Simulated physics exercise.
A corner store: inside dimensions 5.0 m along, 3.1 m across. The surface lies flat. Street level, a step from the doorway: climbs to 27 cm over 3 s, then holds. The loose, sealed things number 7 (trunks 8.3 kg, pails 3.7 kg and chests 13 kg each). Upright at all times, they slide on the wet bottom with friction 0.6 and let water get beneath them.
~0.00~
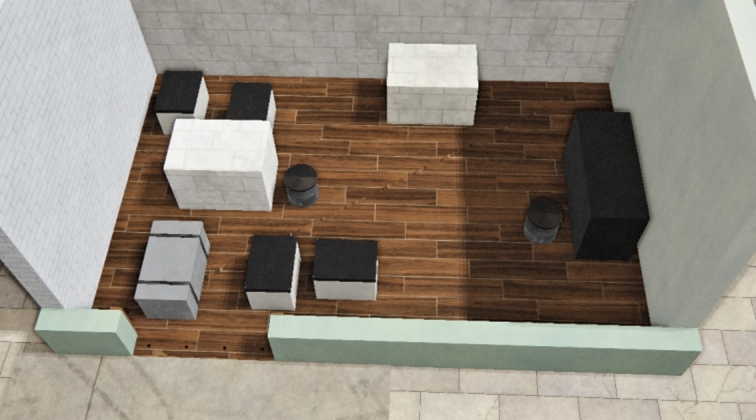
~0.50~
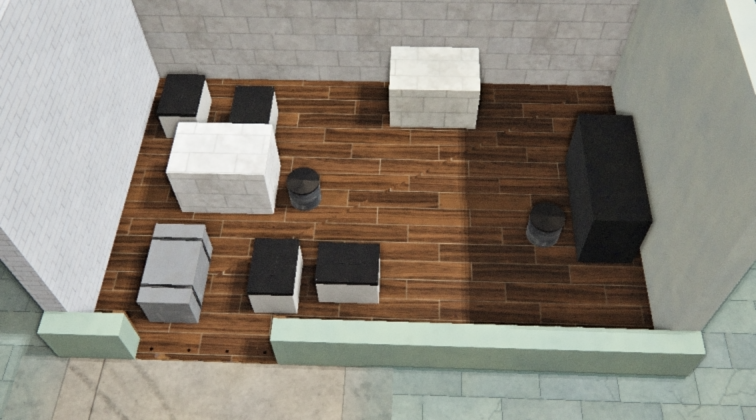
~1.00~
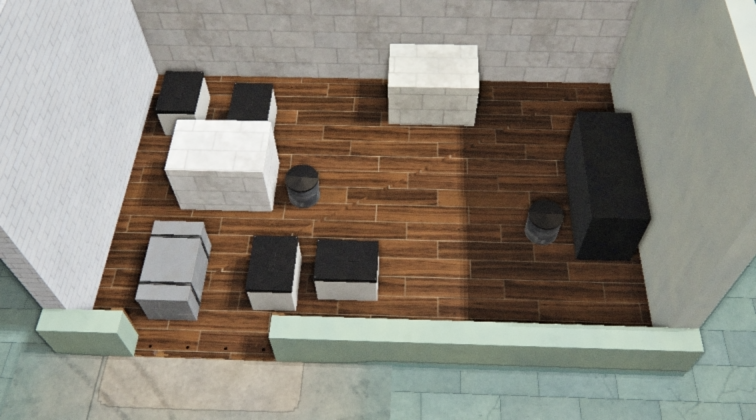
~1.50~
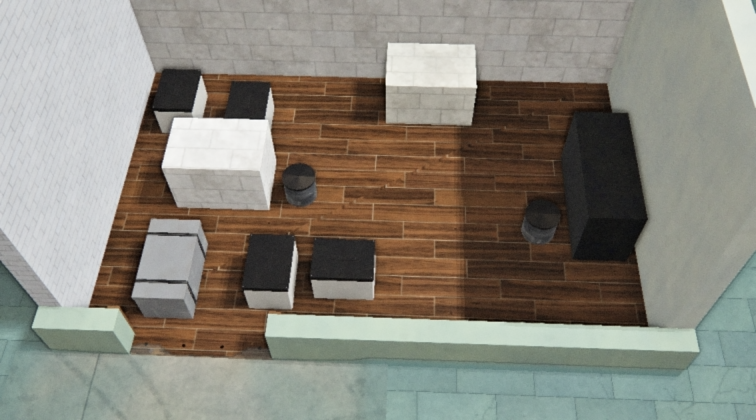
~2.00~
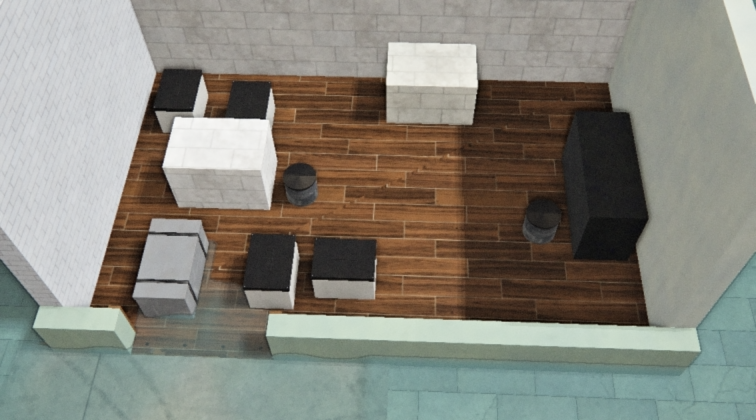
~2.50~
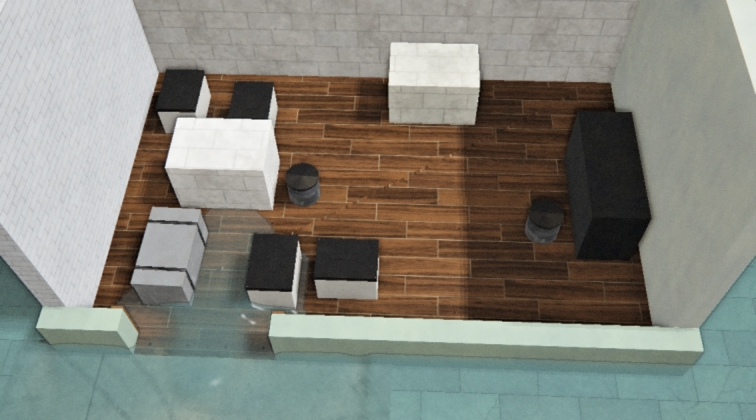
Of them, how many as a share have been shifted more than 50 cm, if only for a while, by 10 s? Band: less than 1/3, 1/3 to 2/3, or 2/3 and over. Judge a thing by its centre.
Band: 2/3 and over.
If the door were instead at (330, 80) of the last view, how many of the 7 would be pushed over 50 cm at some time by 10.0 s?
Then 6 of them would.
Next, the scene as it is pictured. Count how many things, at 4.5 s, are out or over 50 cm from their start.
I make it 2 by then.
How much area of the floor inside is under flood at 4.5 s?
About 9.0 m2 is covered.
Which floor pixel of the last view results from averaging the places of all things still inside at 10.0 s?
It works out to somewhere near (383, 207) on the floor.
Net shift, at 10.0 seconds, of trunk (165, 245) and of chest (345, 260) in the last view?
One is off by 200 cm, the other by 20 cm, in the order asked.
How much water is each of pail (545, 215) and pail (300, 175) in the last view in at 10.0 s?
Close to 14 and 14 centimetres.
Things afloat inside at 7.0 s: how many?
At that point I count 4.
After 3.5 s 1 of 7 are over 50 cm from their spots; 1 afloat.
After 4.5 s 2 of 7 are over 50 cm from their spots; 1 afloat.
After 7.0 s 4 of 7 are over 50 cm from their spots; 4 afloat.
After 10.0 s 4 of 7 are over 50 cm from their spots, and 5 have been at some point; 7 afloat.
